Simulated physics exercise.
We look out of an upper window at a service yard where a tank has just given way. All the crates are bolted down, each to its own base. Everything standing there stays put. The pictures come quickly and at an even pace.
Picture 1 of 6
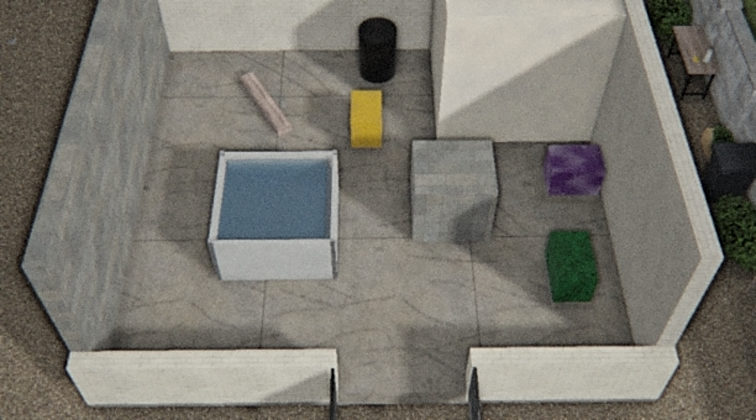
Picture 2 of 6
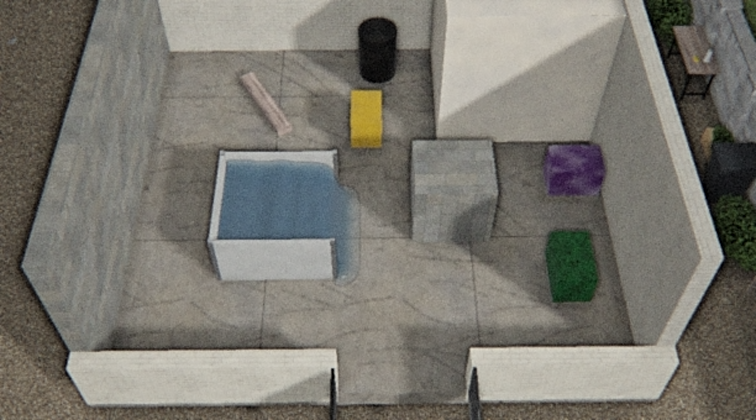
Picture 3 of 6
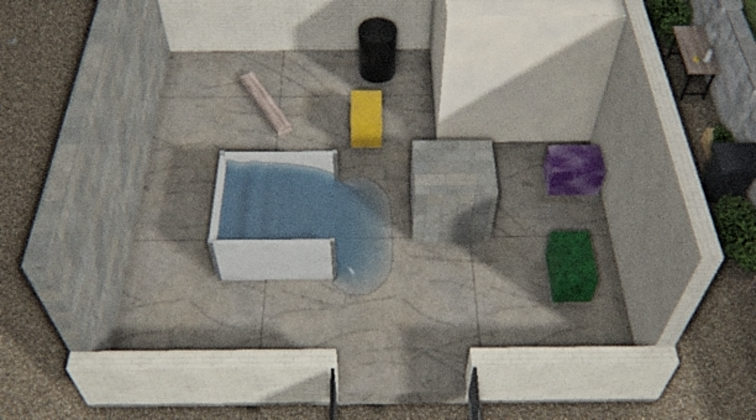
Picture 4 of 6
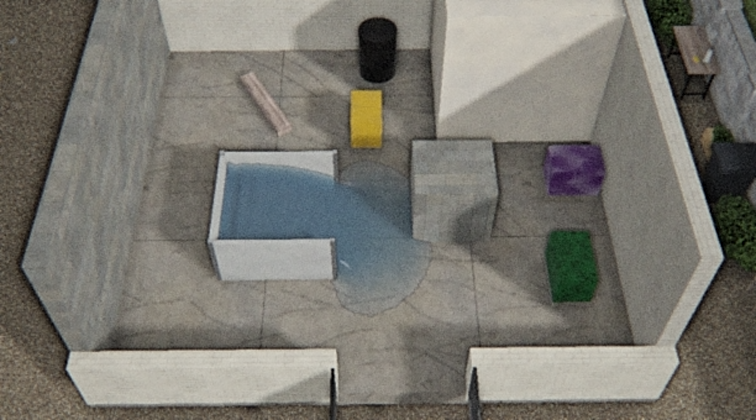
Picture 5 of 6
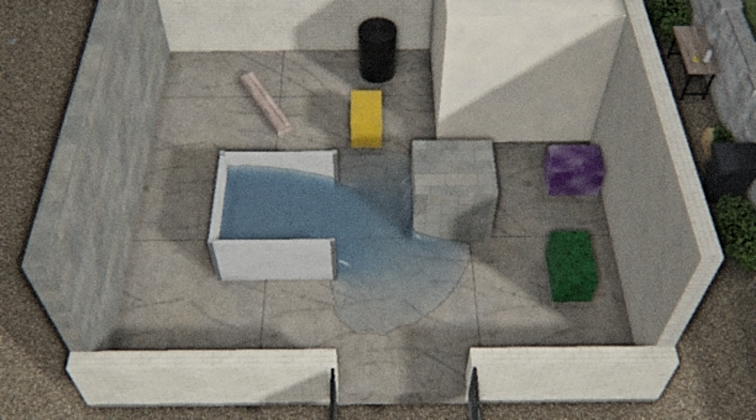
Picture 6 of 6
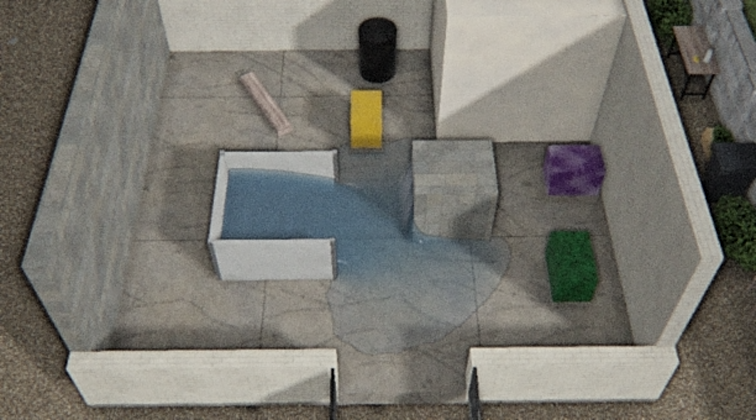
A white-walled water tank stands left of centre in a paved, walled service yard, seen from an upper window. A grey block stands to its right, with a yellow block and black barrel behind, a pale plank at the back left, and purple and green blocks at the right. The tank's right side gives way and blue water pours out, spreading rightward and forward across the paving and around the grey block.
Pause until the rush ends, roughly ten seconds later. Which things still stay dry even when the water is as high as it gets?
Outcome: The purple crate is not missed by the water this time; the green crate is not missed by the water this time; the yellow crate is not missed by the water this time.
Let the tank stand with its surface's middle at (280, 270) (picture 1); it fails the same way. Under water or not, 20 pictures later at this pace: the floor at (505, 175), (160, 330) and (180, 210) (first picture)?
Submerged, untouched, untouched.
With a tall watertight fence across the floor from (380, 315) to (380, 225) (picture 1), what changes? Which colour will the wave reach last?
That is the one in green.
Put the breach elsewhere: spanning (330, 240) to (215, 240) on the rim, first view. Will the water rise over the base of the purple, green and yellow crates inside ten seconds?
In that case the purple is never flooded, the green is never flooded and the yellow is never flooded.
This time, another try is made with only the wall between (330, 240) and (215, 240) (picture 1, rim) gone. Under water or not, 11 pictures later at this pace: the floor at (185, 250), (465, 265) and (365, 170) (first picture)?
Spot one inundated, spot two spared, spot three spared.
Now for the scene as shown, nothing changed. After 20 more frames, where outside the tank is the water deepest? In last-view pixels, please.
Near (598, 213).
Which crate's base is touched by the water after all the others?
That one's the purple one.
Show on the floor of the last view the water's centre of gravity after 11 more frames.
Centre of mass: Roughly (411, 236).
A moment on, water covers 30 % of the floor; the purple crate not reached, the green crate water round its plinth, the yellow crate water round its plinth.
Next, water covers 45 % of the floor; the purple crate water round its plinth, the green crate water round its plinth, the yellow crate water round its plinth.
Then, water covers 65 % of the floor; the purple crate water round its plinth, the green crate water round its plinth, the yellow crate water round its plinth.
Later, water covers 75 % of the floor; the purple crate water round its plinth, the green crate water round its plinth, the yellow crate water round its plinth.
In the end, water covers 95 % of the floor; the purple crate was topped, the green crate was topped, the yellow crate was topped.
